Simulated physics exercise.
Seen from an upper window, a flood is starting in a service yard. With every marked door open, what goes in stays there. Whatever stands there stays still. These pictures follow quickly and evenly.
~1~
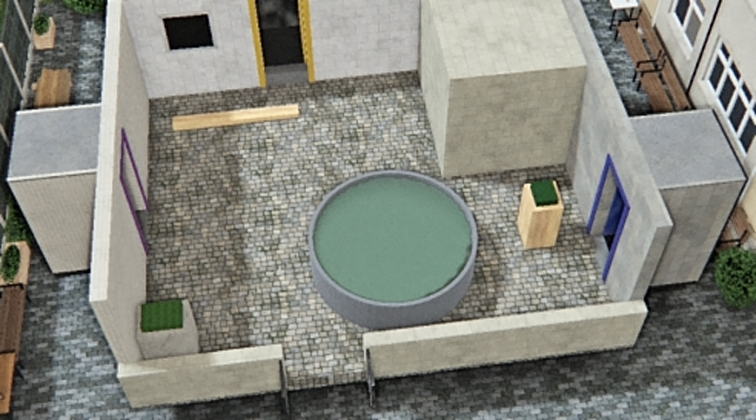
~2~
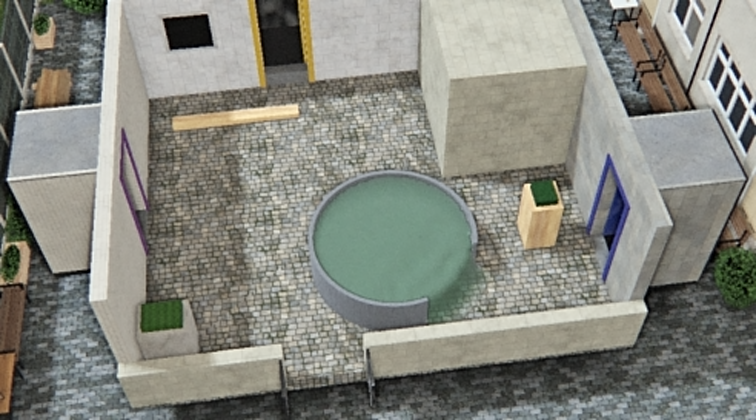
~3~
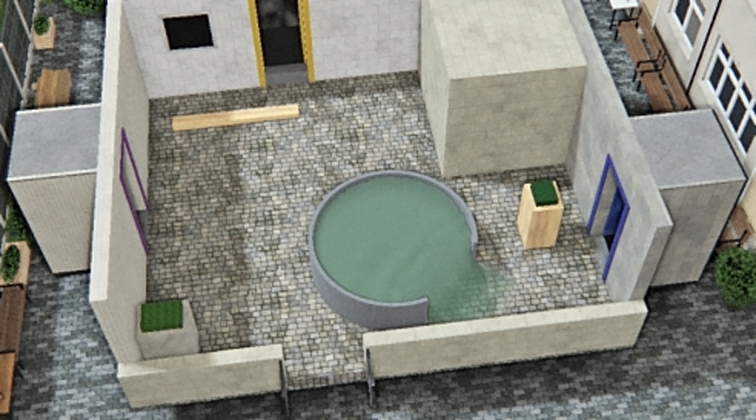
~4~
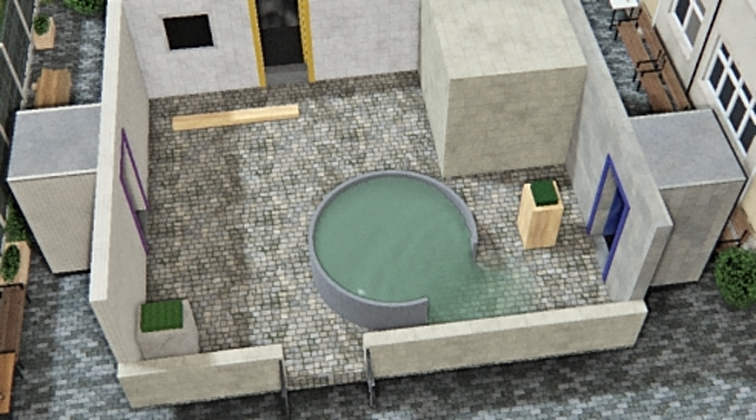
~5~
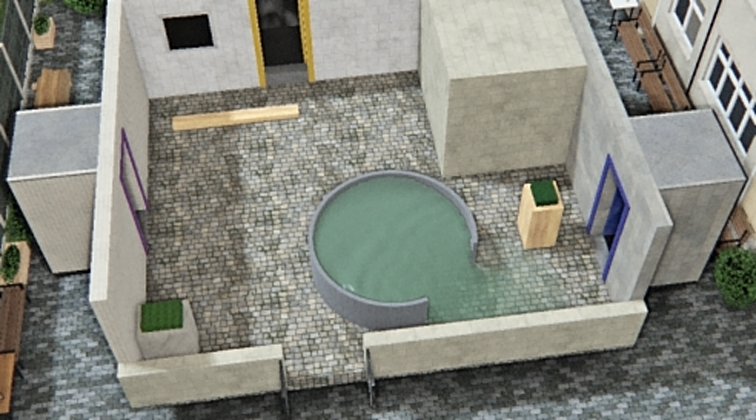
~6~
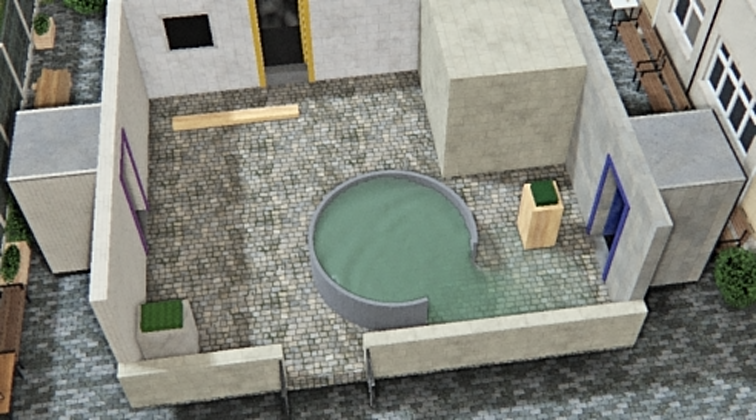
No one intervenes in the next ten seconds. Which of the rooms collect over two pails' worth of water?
The purple door collects two pails or less; the yellow door collects two pails or less; the blue door collects over two pails.
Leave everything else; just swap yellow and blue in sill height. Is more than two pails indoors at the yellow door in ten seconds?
I'd say yellow gets swamped there.
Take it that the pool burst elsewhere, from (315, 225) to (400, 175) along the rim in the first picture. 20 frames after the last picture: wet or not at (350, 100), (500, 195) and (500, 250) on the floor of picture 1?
Soaked, untouched, untouched.
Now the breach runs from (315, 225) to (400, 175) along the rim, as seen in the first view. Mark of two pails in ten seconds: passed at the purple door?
Then: The purple door tops the mark.
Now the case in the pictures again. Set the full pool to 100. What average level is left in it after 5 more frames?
I'd put it at some 72 per cent.
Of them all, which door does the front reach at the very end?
The door marked yellow.
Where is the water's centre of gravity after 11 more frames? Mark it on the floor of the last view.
About (448, 278).
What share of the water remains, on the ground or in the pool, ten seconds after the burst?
Around 76 in a hundred.
A moment on, water covers 15 % of the floor; the purple door not reached, the yellow door not reached, the blue door under two buckets in.
Next, water covers 25 % of the floor; the purple door not reached, the yellow door not reached, the blue door far over two buckets in.
Then, water covers 40 % of the floor; the purple door not reached, the yellow door not reached, the blue door far over two buckets in.
Later, water covers 75 % of the floor; the purple door wet at the sill, nothing in, the yellow door wet at the sill, nothing in, the blue door far over two buckets in.
In the end, water covers 90 % of the floor; the purple door under two buckets in, the yellow door wet at the sill, nothing in, the blue door far over two buckets in.
